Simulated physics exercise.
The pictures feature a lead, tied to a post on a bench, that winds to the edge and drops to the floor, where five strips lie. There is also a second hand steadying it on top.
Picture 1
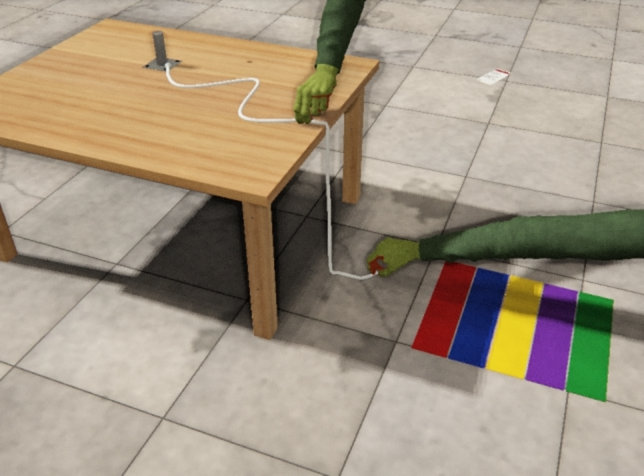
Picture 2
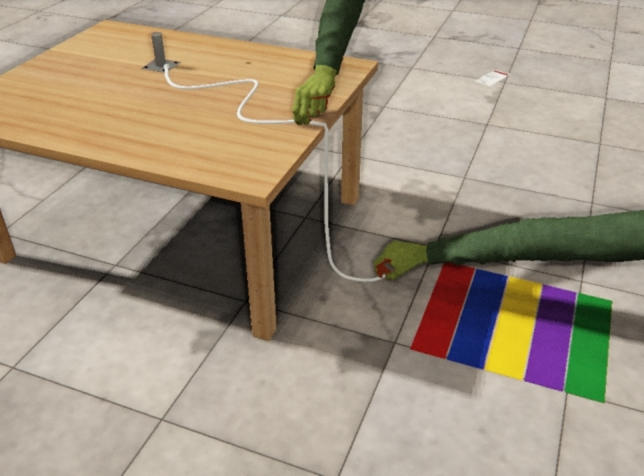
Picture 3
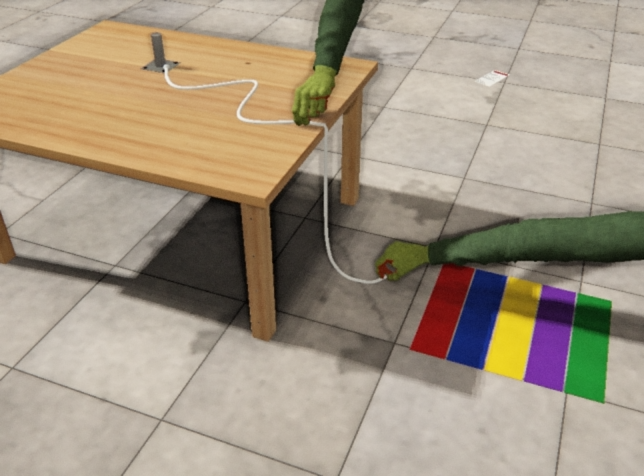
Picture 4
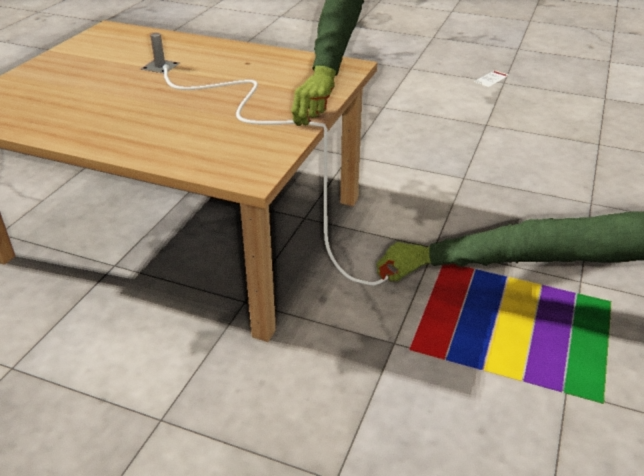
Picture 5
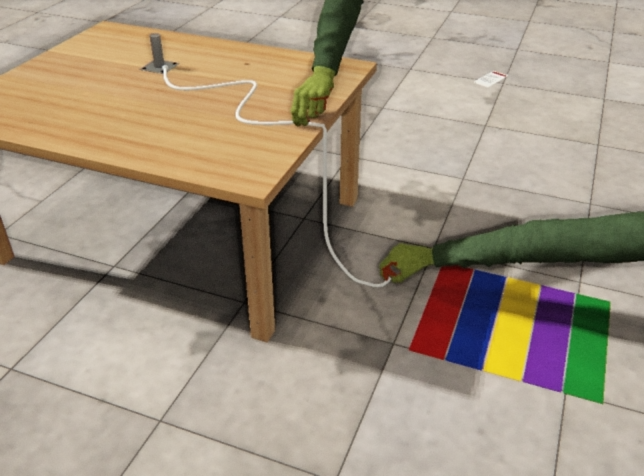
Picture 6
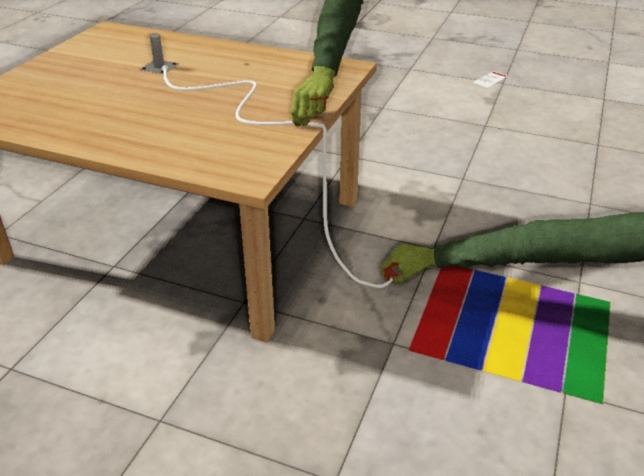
A green hand held the end of a white cord hanging off a wooden table and drew it slightly right, near five colored strips, while another hand stayed on the cord at the table's edge.
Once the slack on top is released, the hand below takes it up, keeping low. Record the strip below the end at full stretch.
Below the end: Green.
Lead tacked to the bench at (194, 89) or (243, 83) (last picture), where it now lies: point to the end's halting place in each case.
Per try (px): (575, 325), (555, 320).
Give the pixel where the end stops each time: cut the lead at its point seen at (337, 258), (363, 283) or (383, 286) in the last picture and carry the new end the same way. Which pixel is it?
I'd put it around (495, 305) for the first cut, (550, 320) for the second and (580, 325) for the third.
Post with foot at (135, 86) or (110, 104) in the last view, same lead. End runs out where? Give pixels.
That comes out at (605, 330) for the first and (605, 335) for the second.
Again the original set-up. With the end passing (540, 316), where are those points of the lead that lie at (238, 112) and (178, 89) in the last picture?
Point 1 - (333, 111); point 2 - (212, 78).
Soon after, end near (540, 316); over purple.
Then, end near (577, 325); over green.
At full stretch, end near (598, 330); over green. It gets as far as the green strip.
